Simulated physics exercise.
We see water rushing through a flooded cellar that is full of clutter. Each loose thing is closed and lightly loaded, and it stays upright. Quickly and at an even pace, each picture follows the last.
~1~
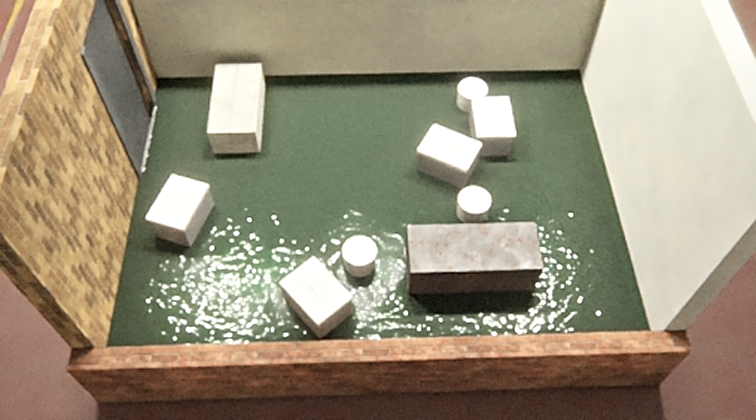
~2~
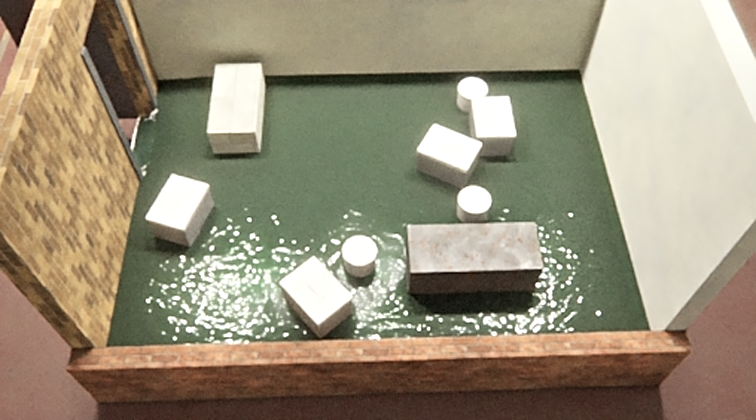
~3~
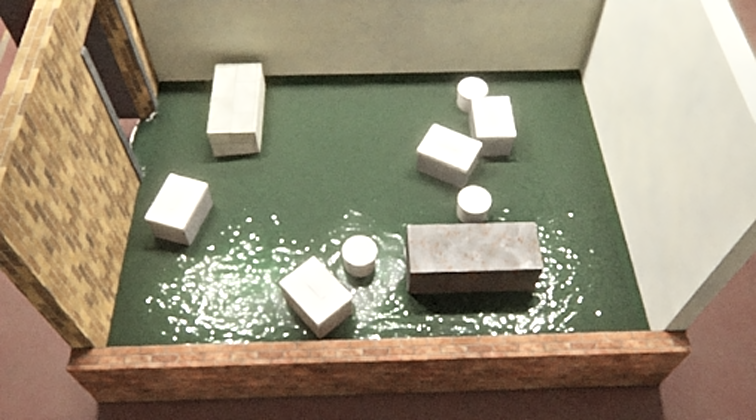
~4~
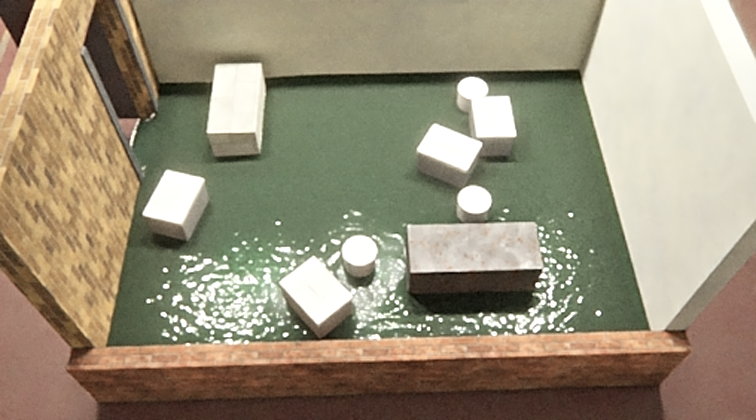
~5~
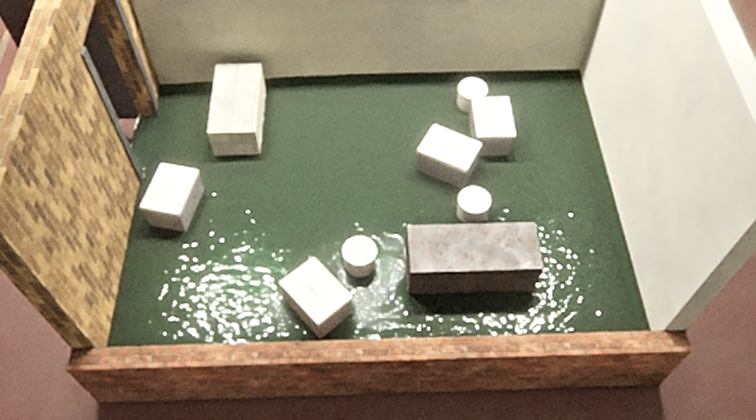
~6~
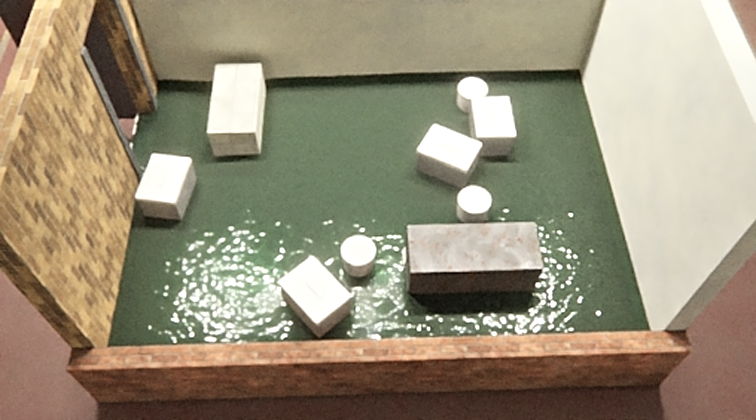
Green water fills a walled room as a white block at left drifts slightly toward the back.
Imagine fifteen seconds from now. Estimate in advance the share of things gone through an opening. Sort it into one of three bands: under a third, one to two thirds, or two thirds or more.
It falls in the lowest band, under a third.
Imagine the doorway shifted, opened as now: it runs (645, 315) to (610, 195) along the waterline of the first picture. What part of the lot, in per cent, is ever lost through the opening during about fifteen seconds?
My figure is 90 in a hundred.
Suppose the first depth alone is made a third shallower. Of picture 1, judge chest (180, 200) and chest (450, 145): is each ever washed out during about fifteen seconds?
One after the other: Through, inside.
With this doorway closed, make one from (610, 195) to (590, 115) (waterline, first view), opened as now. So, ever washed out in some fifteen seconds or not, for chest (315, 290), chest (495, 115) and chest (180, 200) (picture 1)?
Per object, as asked: Not flushed / flushed / not flushed.
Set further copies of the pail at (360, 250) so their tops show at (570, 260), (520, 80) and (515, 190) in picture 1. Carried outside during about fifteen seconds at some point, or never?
Remains, remains, remains.
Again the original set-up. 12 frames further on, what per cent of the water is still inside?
I'd put it close to 80 percent.
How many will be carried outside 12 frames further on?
I make it 1.
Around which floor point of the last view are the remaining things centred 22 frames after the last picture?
Centre of the remaining clutter: Around (356, 202).
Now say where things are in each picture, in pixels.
A chest at (178, 201) floats; a chest at (316, 290), afloat; 0 of 7 have shifted, in the first frame.
A chest at (178, 201) floats; a chest at (316, 290) floats; 0 of 7 have shifted, in the second frame.
A chest at (177, 201) floats; a chest at (316, 290) floats; 0 of 7 have shifted, in the third frame.
A chest at (174, 196), afloat, close to its start; a chest at (316, 290), afloat; 1 of 7 have shifted, in the fourth frame.
A chest at (170, 188), afloat, close to its start; a chest at (316, 290) floats; 1 of 7 have shifted, in the fifth frame.
A chest at (163, 178) floats, a stride from its start; a chest at (314, 289) floats; 1 of 7 have shifted, in the sixth frame.
A moment on, 0 of 7 are out; 7 afloat.
Next, 1 of 7 are out; 6 afloat.
Later, 1 of 7 are out; 6 afloat.
In the end, 1 of 7 are out; 6 afloat.
